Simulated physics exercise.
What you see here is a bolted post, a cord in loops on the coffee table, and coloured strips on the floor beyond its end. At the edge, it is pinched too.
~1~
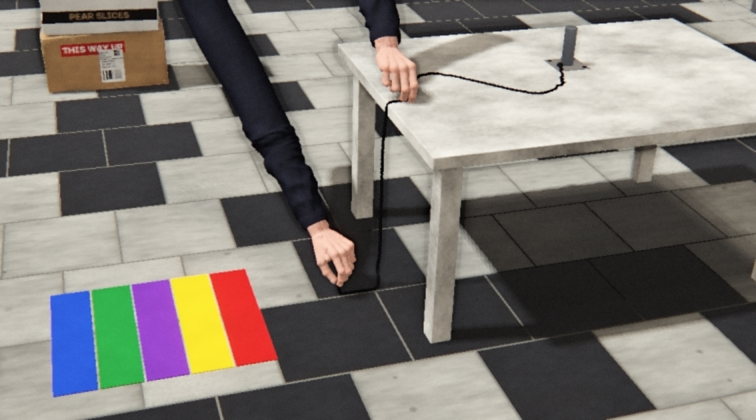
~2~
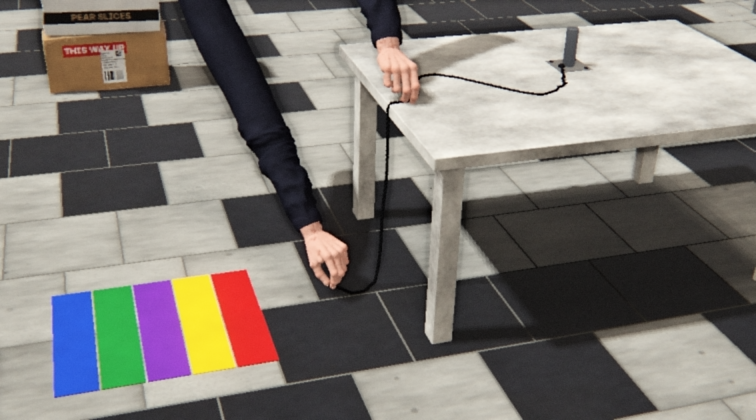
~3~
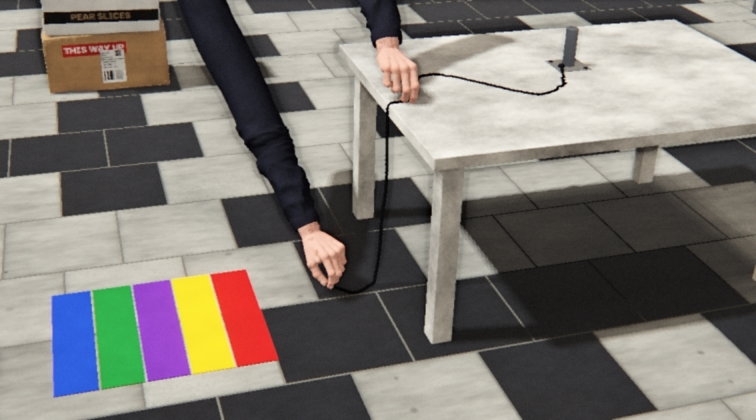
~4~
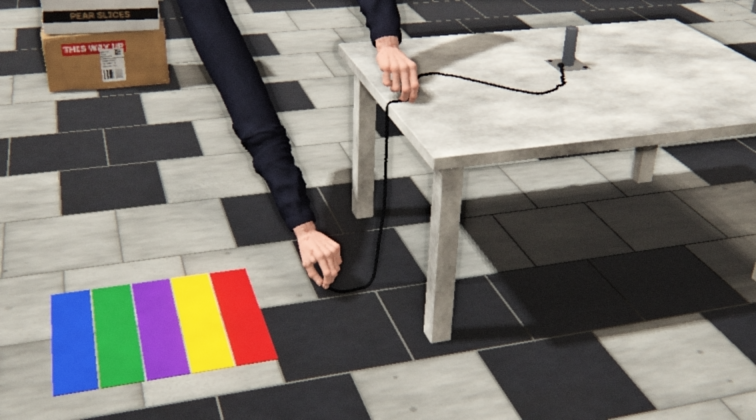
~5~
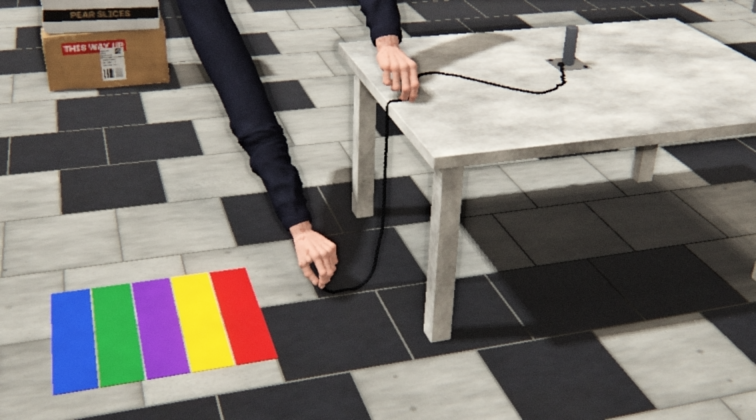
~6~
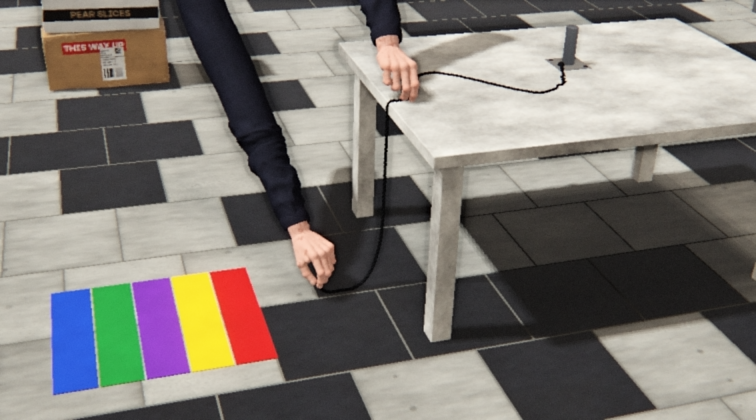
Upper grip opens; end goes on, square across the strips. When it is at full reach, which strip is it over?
It is over the blue strip.
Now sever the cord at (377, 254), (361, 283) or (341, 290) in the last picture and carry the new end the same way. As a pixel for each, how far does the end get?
Try 1: About (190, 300). Try 2: About (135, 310). Try 3: About (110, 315).
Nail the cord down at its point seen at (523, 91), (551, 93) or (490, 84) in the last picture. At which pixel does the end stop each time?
Pixel places, try by try: (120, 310), (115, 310), (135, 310).
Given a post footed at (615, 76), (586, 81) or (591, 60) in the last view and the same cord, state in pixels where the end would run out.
Try by try, about (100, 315), (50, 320) and (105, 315).
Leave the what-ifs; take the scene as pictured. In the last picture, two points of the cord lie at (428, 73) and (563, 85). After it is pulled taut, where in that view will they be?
One ends up around (368, 101), the other around (507, 72).
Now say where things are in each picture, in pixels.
The first frame shows end (337, 282); red (251, 345); yellow (209, 351); purple (165, 358); green (120, 366); blue (74, 373).
The second frame shows end (330, 284); cord through (564, 80) (512, 90) (428, 75) (397, 103) (386, 186) (379, 260).
The third frame shows end (328, 284).
The fourth frame shows end (323, 284); cord through (564, 80) (511, 89) (427, 74) (396, 102) (385, 185) (377, 260).
The fifth frame shows end (319, 283).
The sixth frame shows end (317, 284); cord through (564, 79) (511, 89) (428, 73) (396, 101) (384, 184) (375, 259).
Soon after, end near (127, 311); over green.
After that, end near (86, 317); over blue.
At the stop, end near (61, 320); over blue. Over blue.
